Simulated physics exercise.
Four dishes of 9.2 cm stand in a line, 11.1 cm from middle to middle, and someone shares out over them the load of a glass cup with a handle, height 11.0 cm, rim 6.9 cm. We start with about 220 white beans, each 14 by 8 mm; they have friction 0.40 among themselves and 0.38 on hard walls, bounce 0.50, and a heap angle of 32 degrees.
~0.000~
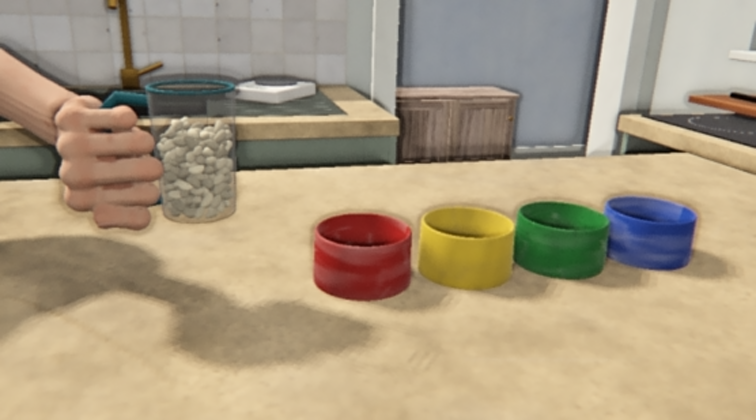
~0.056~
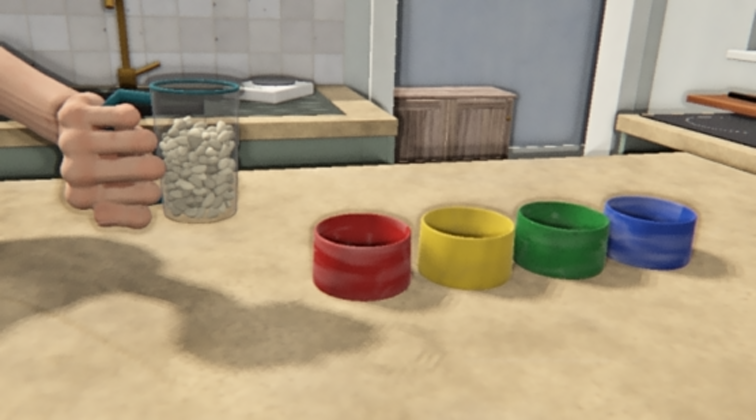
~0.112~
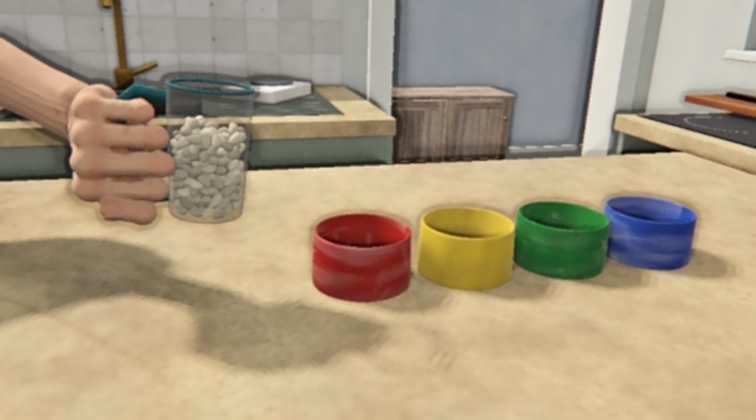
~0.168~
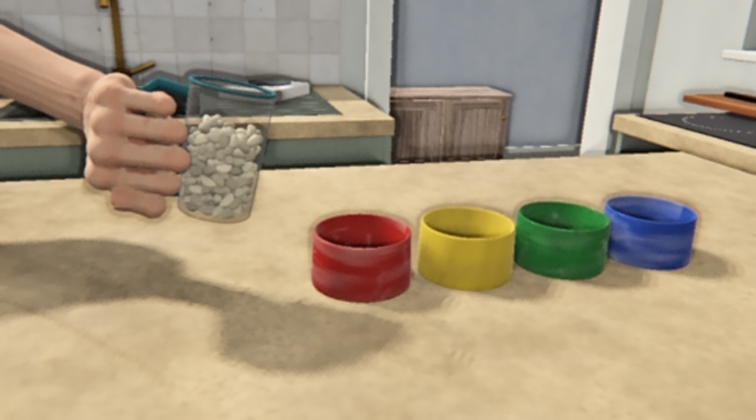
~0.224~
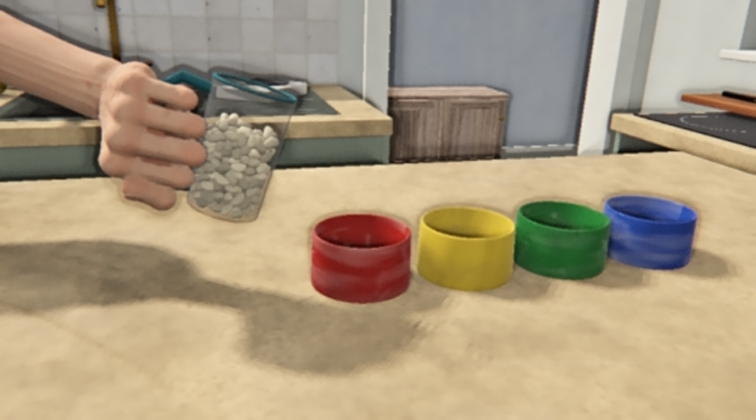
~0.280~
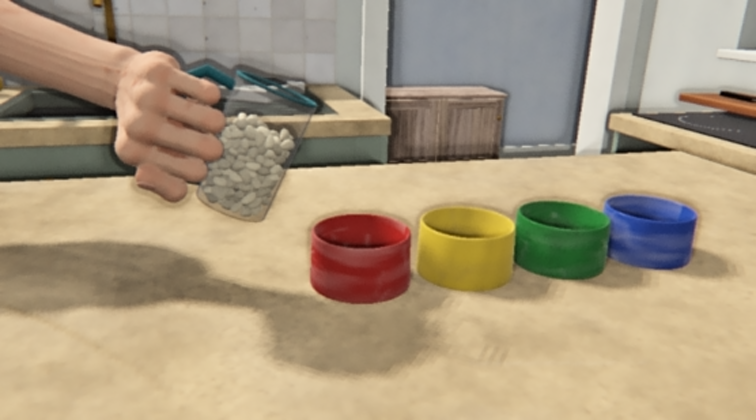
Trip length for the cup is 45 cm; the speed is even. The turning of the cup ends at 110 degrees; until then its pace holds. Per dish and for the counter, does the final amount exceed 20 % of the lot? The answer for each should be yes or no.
Red - no, blue - yes, green - yes, yellow - no, counter - no.
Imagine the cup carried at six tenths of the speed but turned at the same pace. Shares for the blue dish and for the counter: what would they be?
The shares would then be blue 0 and counter 10.
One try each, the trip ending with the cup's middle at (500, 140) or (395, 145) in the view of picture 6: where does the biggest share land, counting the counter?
Most lands at green on the first run and at yellow on the second.
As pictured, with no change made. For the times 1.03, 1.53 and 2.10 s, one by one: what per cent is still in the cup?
About 100, 40, 5.
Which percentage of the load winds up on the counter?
Estimate: Close to 15 %.
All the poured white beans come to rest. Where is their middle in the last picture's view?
Near (586, 246).
After 1.03 s, tilt 102 degrees; cup holds 100 %.
Then, at 1.53 s, tilt 110 degrees; cup holds 40 %, green 50 %.
After 2.10 s, tilt 110 degrees; cup holds 5 %, blue 35 %, green 45 %.
By 2.7 s all is still; red 0 %, blue 40 %, green 45 %, yellow 0 %, counter 15 %.
